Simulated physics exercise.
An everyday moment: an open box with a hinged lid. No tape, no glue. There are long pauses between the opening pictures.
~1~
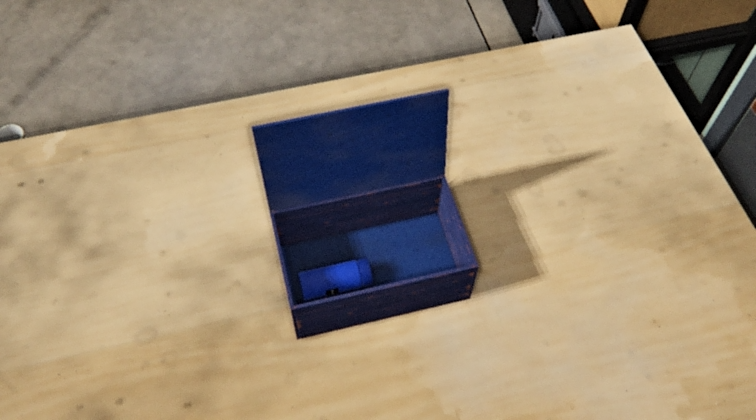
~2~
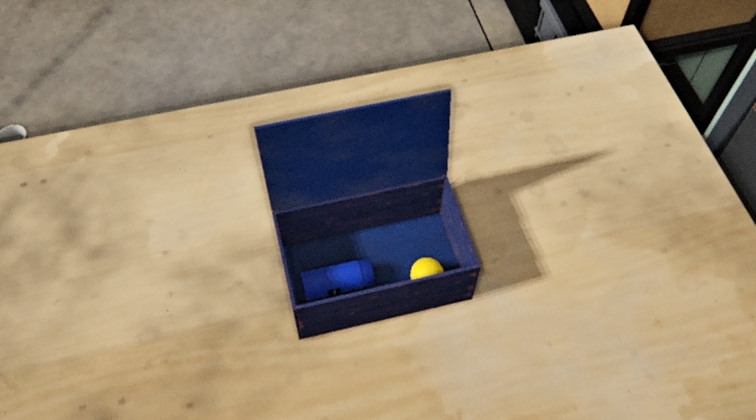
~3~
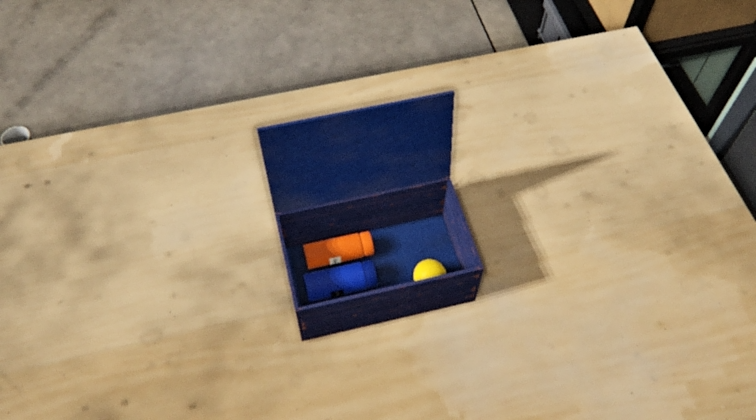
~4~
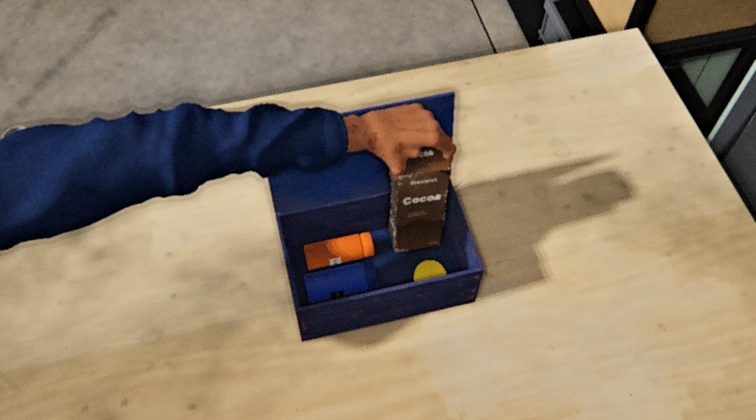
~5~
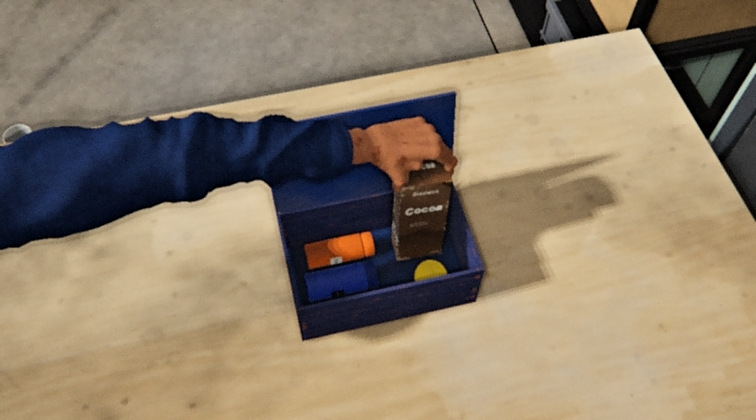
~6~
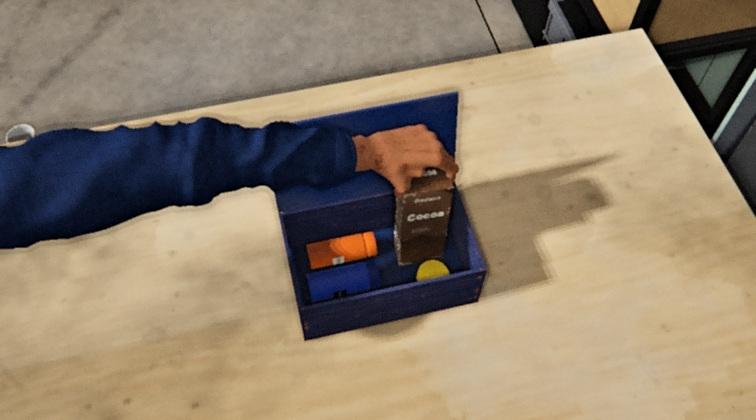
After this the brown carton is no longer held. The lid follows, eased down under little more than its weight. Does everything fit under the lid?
In the end the lid is held up.
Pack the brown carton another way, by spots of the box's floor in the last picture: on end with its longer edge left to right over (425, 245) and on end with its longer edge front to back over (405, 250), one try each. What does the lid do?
First try: It will not close; second try: It will not close.
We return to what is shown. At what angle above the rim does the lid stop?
About 20°.
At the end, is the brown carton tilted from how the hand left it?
The brown carton tips.
Then, 1.50 s on from there, lid 68° above the rim; brown carton turned 4° from how it was put near (423, 220).
Then, 1.90 s on from there, lid 35° above the rim; brown carton turned 36° from how it was put near (430, 253).
In the end, lid 21° above the rim; toppled in the box, brown carton; the other 3 unmoved. At the end, from the last picture's camera, brown carton near (430, 253).
